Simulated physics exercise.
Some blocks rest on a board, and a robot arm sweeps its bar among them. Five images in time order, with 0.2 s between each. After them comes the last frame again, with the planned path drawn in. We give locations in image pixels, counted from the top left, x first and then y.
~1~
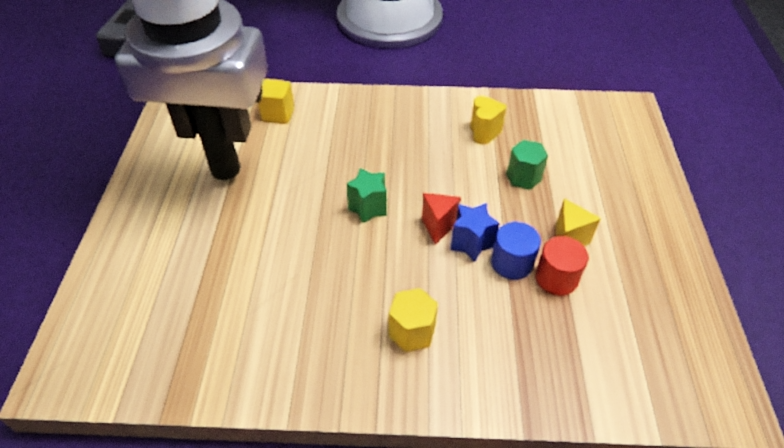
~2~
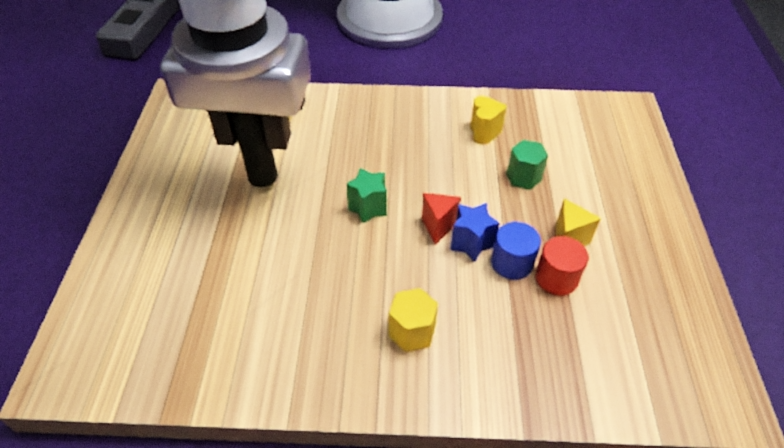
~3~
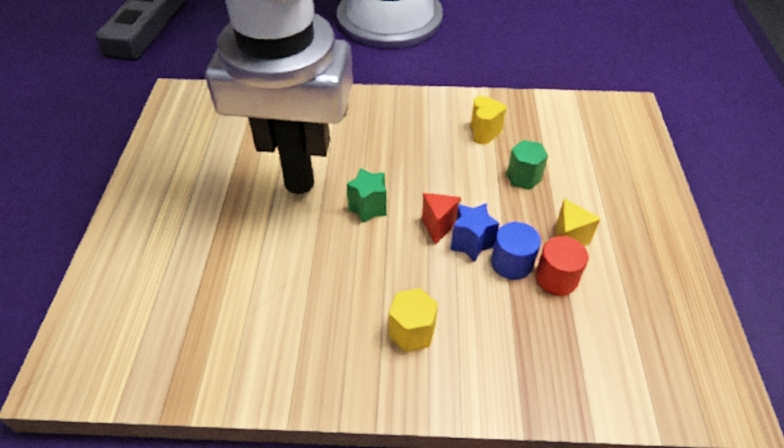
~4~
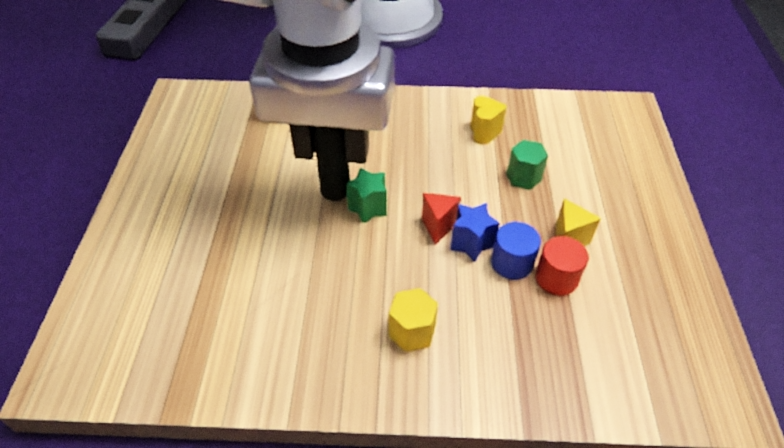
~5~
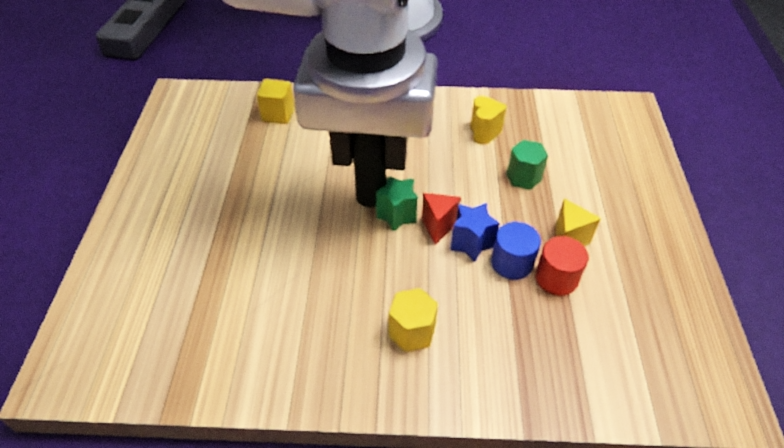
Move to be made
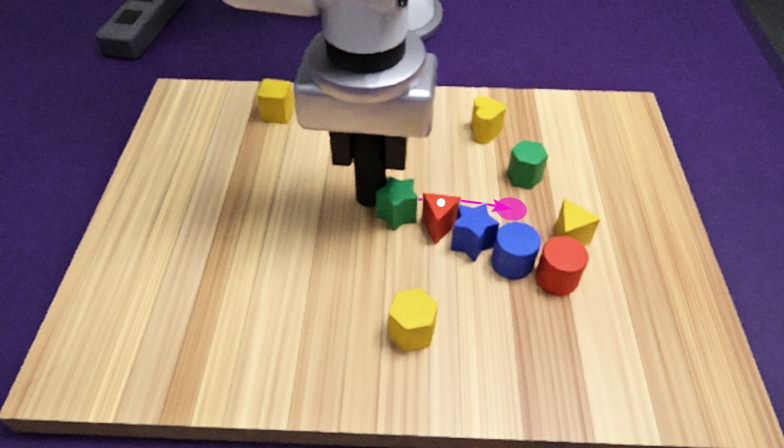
On a wooden board over a purple surface, colourful blocks sit scattered while a robot arm holds its dark bar down at the upper left. The arm sweeps steadily right toward the green star, reaches it, and nudges it a short way right, close beside the red triangular piece.
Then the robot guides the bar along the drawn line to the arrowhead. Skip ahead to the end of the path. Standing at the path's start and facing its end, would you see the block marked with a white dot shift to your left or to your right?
Right.
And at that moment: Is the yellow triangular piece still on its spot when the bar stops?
I'd say yes.
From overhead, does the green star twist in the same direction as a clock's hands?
Yes
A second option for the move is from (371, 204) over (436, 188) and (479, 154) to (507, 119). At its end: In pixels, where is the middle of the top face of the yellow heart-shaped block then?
Final place: (493, 77).
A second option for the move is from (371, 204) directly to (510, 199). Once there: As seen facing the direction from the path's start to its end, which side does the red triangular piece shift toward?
Right side.
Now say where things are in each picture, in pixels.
The first picture shows lower end of the bar at (226, 170), tops of blocks, green star at (368, 182), red triangular piece at (441, 203), blue star at (476, 218), blue circular block at (519, 238), yellow triangular piece at (577, 215).
The second picture shows bar at (263, 177), blocks as before.
The third picture shows bar at (300, 184), blocks as before.
The fourth picture shows bar at (336, 190), blocks as before.
The fifth picture shows bar at (371, 197), green star at (398, 189), red triangular piece at (441, 203), blue star at (476, 218), blue circular block at (519, 238), yellow triangular piece at (577, 215).
The drawn path runs from (371, 204) over (441, 200) to (511, 209); the dot is on the red triangular piece.
On the path given first. One third of the way, bar at (418, 192); green star at (428, 196), turned 50° clockwise; red triangular piece at (461, 209), turned 20° anticlockwise; blue star at (491, 220); blue circular block at (528, 242).
Two thirds of the way, bar at (466, 194); green star at (432, 195), turned 80° clockwise; red triangular piece at (461, 213), turned 30° anticlockwise; blue star at (492, 221); blue circular block at (528, 242).
At the end, bar at (513, 201); green star at (432, 195), turned 80° clockwise; red triangular piece at (461, 213), turned 30° anticlockwise; blue star at (492, 221); blue circular block at (528, 242); yellow triangular piece not moved.
